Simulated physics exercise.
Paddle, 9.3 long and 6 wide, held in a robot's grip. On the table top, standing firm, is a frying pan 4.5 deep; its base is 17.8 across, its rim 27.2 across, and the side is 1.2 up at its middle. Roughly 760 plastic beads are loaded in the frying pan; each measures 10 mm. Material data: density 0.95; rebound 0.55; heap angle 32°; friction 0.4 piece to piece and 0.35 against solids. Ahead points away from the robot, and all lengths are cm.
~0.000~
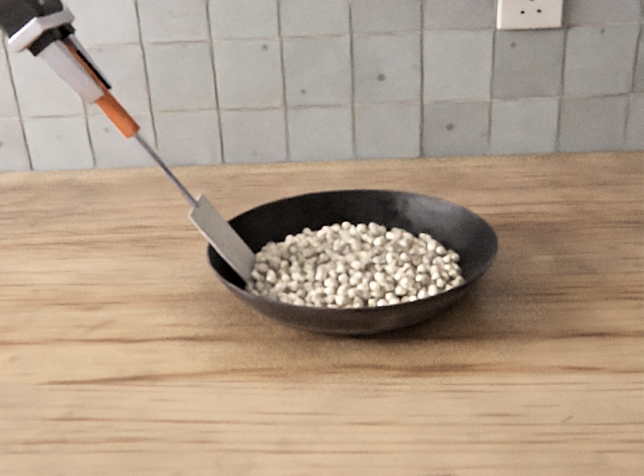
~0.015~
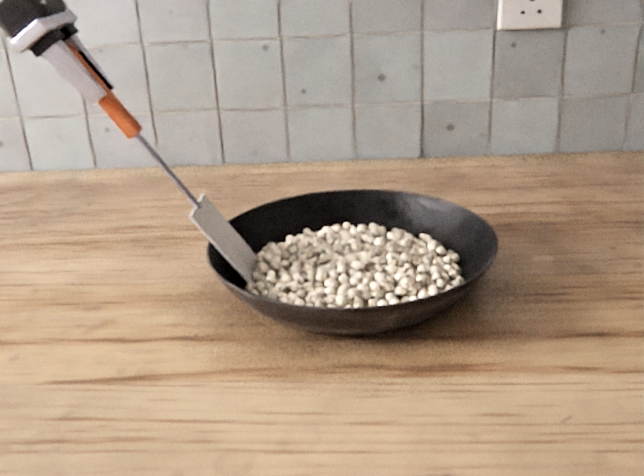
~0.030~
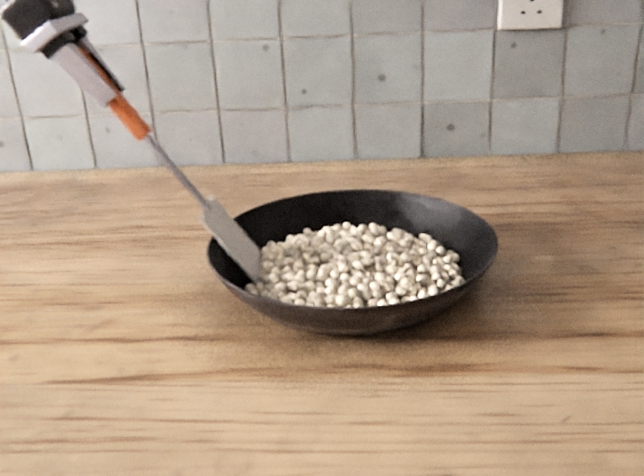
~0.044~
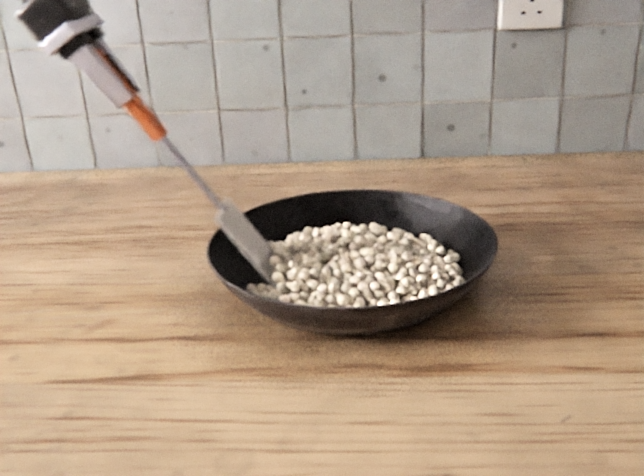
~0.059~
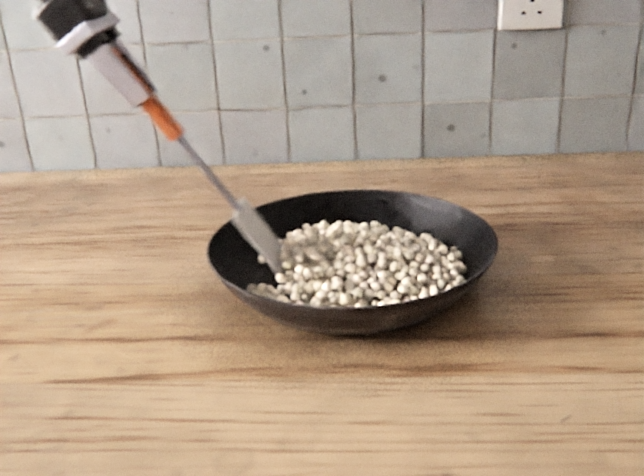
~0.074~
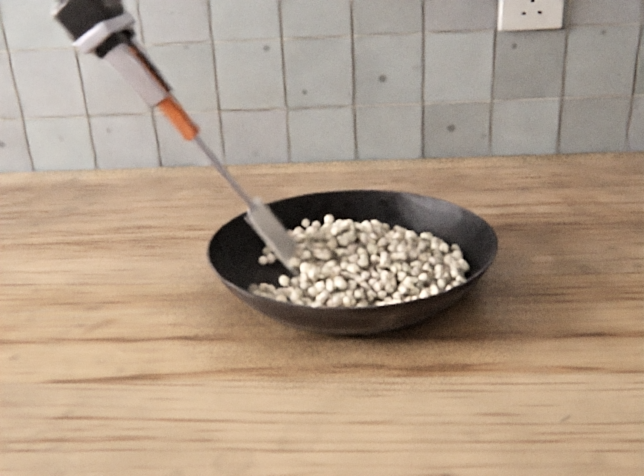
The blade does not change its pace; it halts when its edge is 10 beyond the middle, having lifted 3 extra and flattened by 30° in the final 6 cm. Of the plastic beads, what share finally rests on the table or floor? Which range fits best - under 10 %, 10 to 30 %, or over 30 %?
The range that fits: 10 to 30 %.
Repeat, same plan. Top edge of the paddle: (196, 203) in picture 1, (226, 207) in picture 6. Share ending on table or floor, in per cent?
Some 5 percent ends up on the table or floor.
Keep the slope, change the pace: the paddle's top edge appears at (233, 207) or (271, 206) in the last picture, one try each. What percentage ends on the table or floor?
Roughly 10 per cent, then roughly 20 per cent.
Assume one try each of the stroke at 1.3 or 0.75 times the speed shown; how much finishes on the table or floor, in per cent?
Roughly 20 % and roughly 10 %.
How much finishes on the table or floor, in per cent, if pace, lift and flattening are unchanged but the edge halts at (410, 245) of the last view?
Roughly 0 per cent, I'd say.
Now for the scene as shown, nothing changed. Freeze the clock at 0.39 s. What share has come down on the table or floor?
It works out to about 15 in a hundred.
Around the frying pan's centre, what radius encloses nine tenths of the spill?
That distance is around 50 cm.
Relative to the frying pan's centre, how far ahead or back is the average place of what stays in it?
Forward offset: Roughly 3.0 cm.
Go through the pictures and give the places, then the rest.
In the first frame, paddle top edge at (195, 204), sloping 56°; upper third of the load around (354, 263), from x 250 to 460, top at y 225; 762 in the frying pan.
In the second frame, paddle top edge at (197, 205), sloping 56°; upper third of the load around (354, 263), from x 250 to 460, top at y 225.
In the third frame, paddle top edge at (206, 206), sloping 56°; upper third of the load around (349, 264), from x 250 to 460, top at y 225.
In the fourth frame, paddle top edge at (221, 207), sloping 56°; upper third of the load around (346, 261), from x 250 to 460, top at y 225.
In the fifth frame, paddle top edge at (237, 207), sloping 56°; upper third of the load around (347, 259), from x 250 to 460, top at y 225.
In the sixth frame, paddle top edge at (252, 207), sloping 56°; upper third of the load around (349, 258), from x 255 to 465, top at y 220; 762 in the frying pan.
After 0.12 s, sloping 56°, highest piece 6 above the table; 762 in the frying pan.
After 0.17 s, sloping 48°, highest piece 6 above the table; 762 in the frying pan.
After 0.39 s, sloping 26°, highest piece 9 above the table; 651 in the frying pan, 100 on the table or floor, 11 on the blade or in flight.
After 1.44 s, sloping 26°, highest piece 4 above the table; 651 in the frying pan, 111 on the table or floor.
At rest, 651 in the frying pan, 111 on the table or floor. That is 15 % on the table or floor.
